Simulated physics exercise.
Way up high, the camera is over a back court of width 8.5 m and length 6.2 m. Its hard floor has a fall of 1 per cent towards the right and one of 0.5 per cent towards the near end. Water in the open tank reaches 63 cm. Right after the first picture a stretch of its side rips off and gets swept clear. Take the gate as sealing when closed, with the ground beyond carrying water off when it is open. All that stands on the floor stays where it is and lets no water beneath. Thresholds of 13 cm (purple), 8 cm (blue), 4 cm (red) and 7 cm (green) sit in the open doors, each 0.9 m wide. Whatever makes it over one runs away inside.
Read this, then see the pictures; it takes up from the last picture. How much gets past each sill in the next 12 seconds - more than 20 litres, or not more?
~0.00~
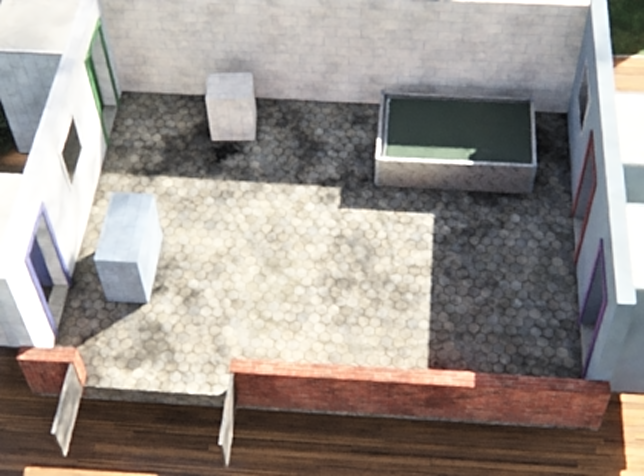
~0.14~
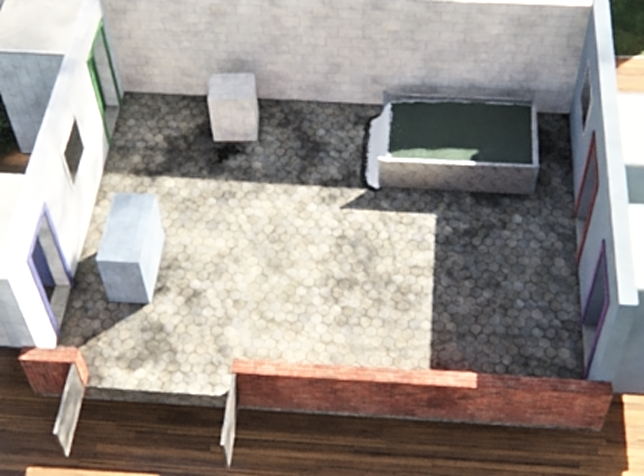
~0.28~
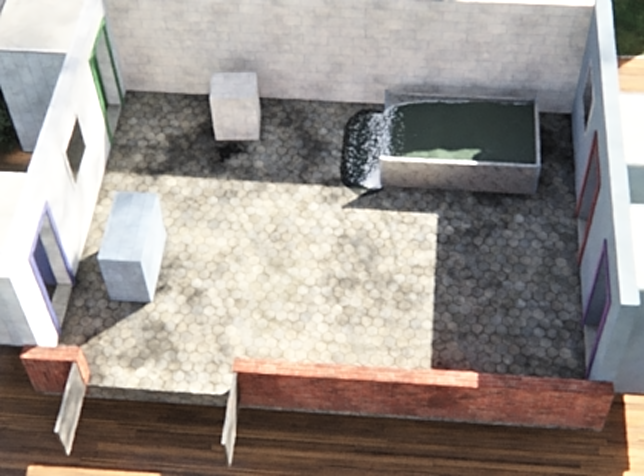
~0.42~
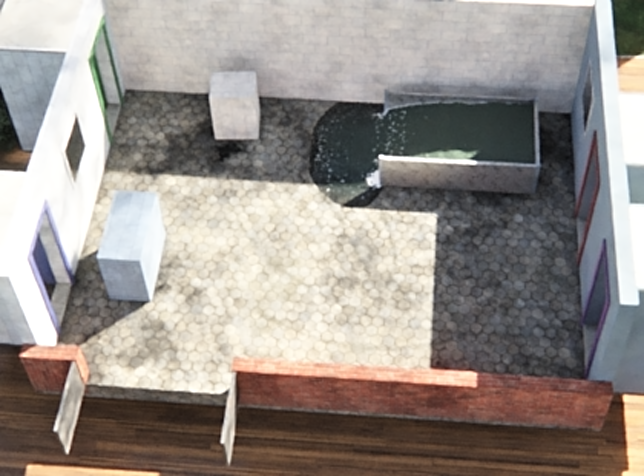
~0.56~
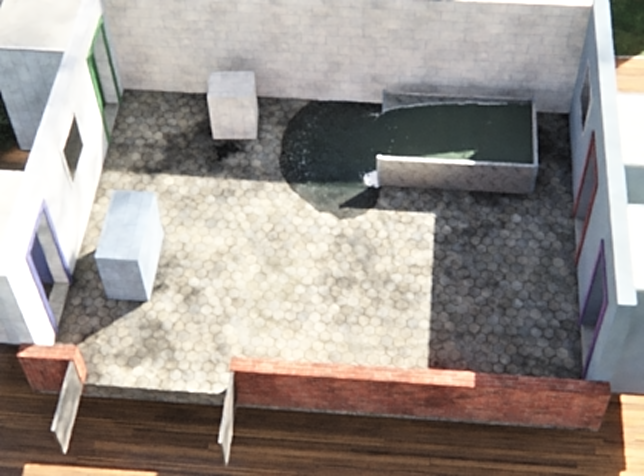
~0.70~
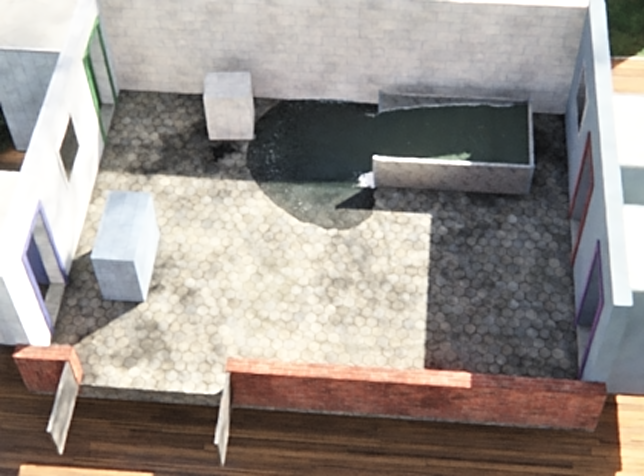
One by one: The purple door remains within the limit; the blue door remains within the limit; the red door remains within the limit; the green door breaks the limit.
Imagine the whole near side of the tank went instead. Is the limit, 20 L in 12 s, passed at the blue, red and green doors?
Result: Blue limit not passed, red limit passed, green limit not passed.
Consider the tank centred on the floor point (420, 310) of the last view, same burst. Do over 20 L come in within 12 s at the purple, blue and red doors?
Compared with that limit, purple falls short, blue overshoots and red falls short.
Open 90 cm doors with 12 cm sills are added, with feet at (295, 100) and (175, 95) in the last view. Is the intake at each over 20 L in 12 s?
Taking them in order, the first is too much and the second fine.
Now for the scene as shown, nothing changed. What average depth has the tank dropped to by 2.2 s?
I'd put the mean depth near 28 centimetres.
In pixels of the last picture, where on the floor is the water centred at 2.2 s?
I'd put it close to (343, 155).
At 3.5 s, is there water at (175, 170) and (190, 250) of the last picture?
Soaked, soaked.
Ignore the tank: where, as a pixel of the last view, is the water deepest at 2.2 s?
Look at roughly (277, 109).
After 1.4 s water covers 25 % of the floor and is deepest (30 cm) near (254, 129); purple door not reached, blue door not reached, red door not reached, green door not reached.
After 2.2 s water covers 35 % of the floor and is deepest (37 cm) near (277, 109); purple door not reached, blue door not reached, red door not reached, green door 9 cm at the sill, 0 L in.
After 3.5 s water covers 50 % of the floor and is deepest (24 cm) near (111, 196); purple door not reached, blue door 4 cm at the sill, 0 L in, red door not reached, green door 20 cm at the sill, 48 L in.
After 7.0 s water covers 65 % of the floor and is deepest (11 cm) near (234, 382); purple door not reached, blue door 5 cm at the sill, 0 L in, red door not reached, green door 7 cm at the sill, 116 L in.
After 12.0 s water covers 90 % of the floor and is deepest (12 cm) near (568, 406); purple door 9 cm at the sill, 0 L in, blue door 3 cm at the sill, 0 L in, red door 2 cm at the sill, 0 L in, green door 1 cm at the sill, 117 L in.
